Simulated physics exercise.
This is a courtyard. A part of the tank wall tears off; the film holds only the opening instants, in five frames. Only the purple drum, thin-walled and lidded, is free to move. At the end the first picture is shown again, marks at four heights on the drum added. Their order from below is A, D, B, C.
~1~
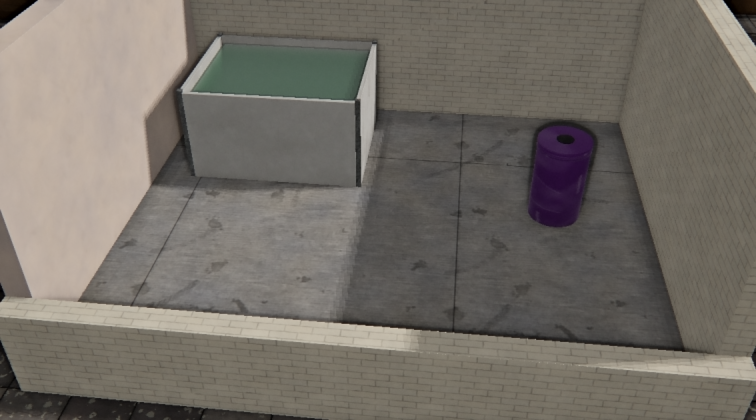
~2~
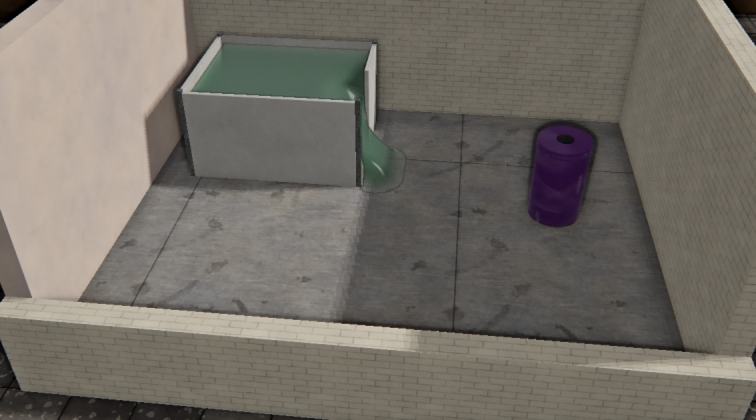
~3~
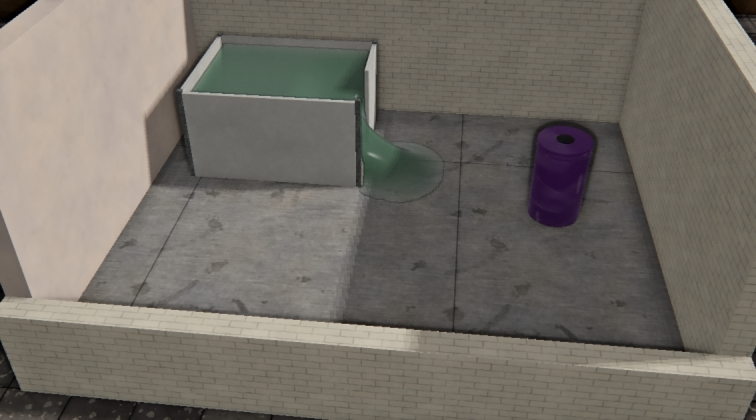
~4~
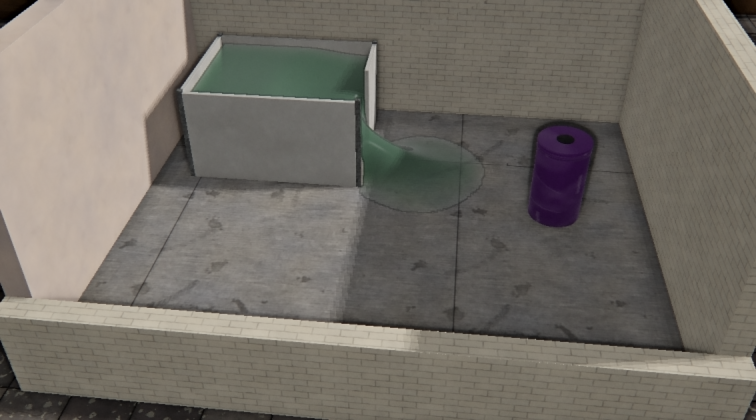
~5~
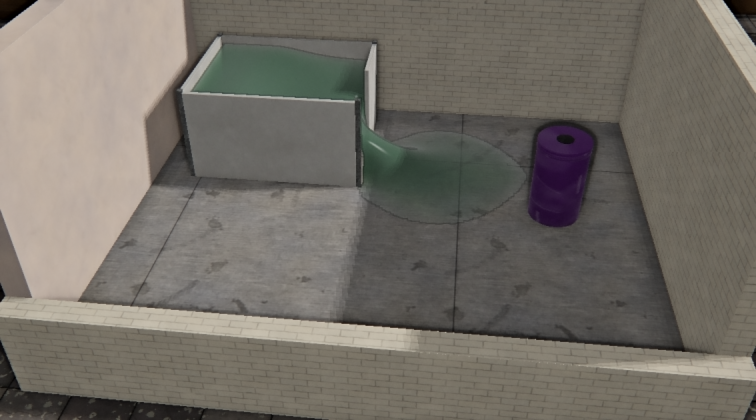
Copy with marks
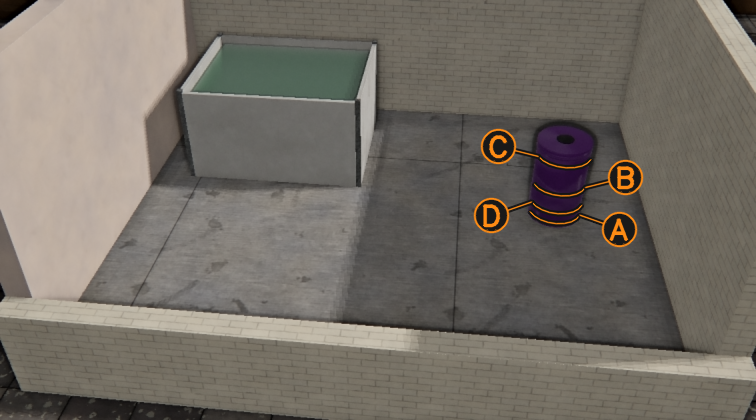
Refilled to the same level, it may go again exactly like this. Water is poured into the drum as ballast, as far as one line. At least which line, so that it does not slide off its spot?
Choose C.
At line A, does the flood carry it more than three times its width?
Yes, clearly.
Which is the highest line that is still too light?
Here it is line B.
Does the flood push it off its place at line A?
Yes, that goes wrong.
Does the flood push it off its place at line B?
Yes, it does.
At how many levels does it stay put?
One of them.
On the marked copy, A at (556, 223); B at (561, 195); C at (566, 167); D at (558, 213); from the bottom up A, D, B, C.
Choosing A, it is pushed about 8 times its own width away.
Choosing B, it is pushed about its own width away.
Choosing C, it does not move.
Choosing D, it is pushed about 5 times its own width away.
